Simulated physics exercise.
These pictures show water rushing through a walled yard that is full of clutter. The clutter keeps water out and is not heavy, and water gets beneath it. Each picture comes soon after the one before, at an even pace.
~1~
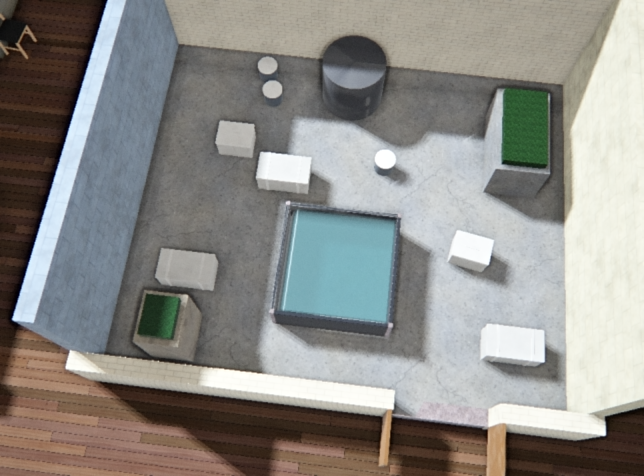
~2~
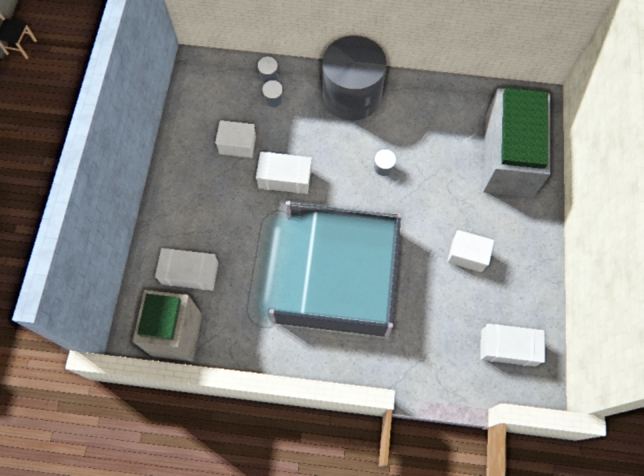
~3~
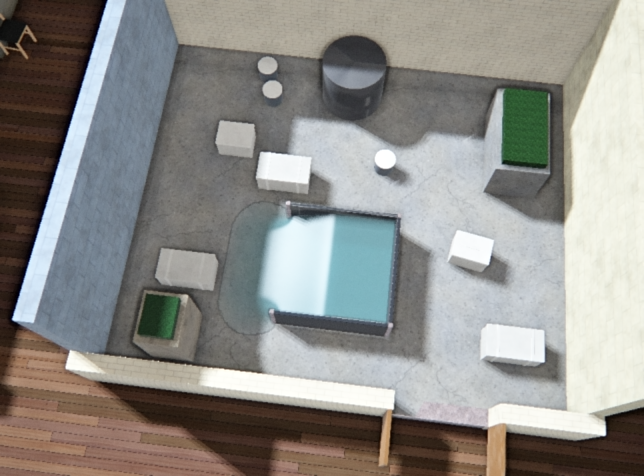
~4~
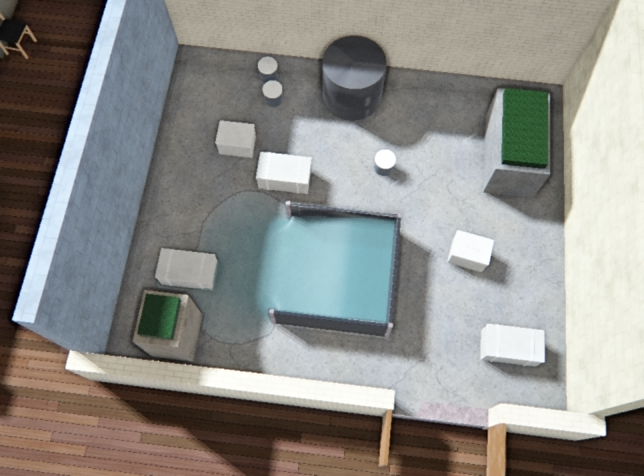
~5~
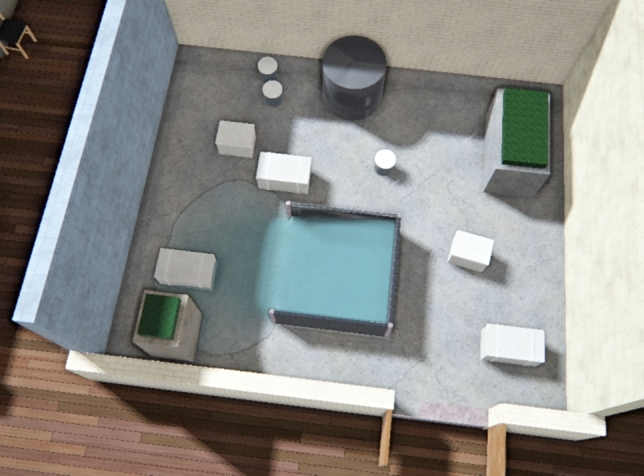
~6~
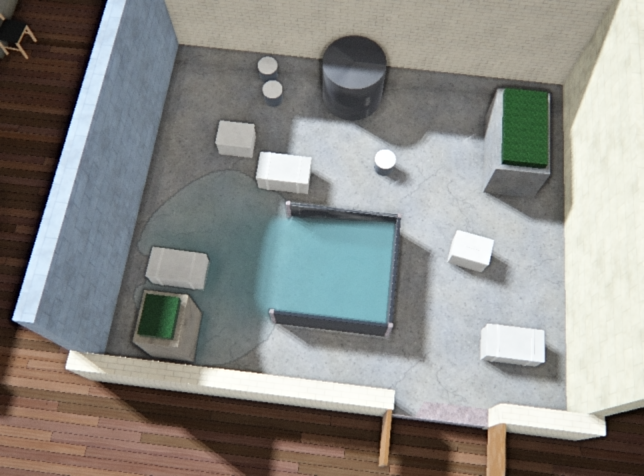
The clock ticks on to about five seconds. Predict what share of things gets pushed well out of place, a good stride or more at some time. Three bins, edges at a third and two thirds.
I expect the share pushed well aside to be a third to two thirds.
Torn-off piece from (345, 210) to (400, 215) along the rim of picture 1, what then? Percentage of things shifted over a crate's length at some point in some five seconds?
Estimate: Close to 10 per cent.
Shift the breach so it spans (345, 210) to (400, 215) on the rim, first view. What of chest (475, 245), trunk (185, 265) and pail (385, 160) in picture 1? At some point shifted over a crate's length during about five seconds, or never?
Never got that far, never got that far, got that far.
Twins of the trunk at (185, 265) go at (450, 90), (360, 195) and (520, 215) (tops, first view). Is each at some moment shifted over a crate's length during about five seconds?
Copy by copy, in order: Largely stays, largely stays, largely stays.
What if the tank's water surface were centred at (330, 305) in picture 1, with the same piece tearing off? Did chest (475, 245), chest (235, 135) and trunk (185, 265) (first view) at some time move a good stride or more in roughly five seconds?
Well, the first one didn't get far, the second got driven a long way, and the third got driven a long way.
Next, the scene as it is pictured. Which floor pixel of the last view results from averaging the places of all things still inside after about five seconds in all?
At about (348, 178).
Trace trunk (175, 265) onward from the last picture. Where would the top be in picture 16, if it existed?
Approximately at pixel (147, 249).
A moment on, 1 of 8 are well off their spots; 0 afloat.
Next, 1 of 8 are well off their spots; 1 afloat.
Later, 1 of 8 are well off their spots; 1 afloat.
In the end, 3 of 8 are well off their spots, and 3 have been at some point; 2 afloat.
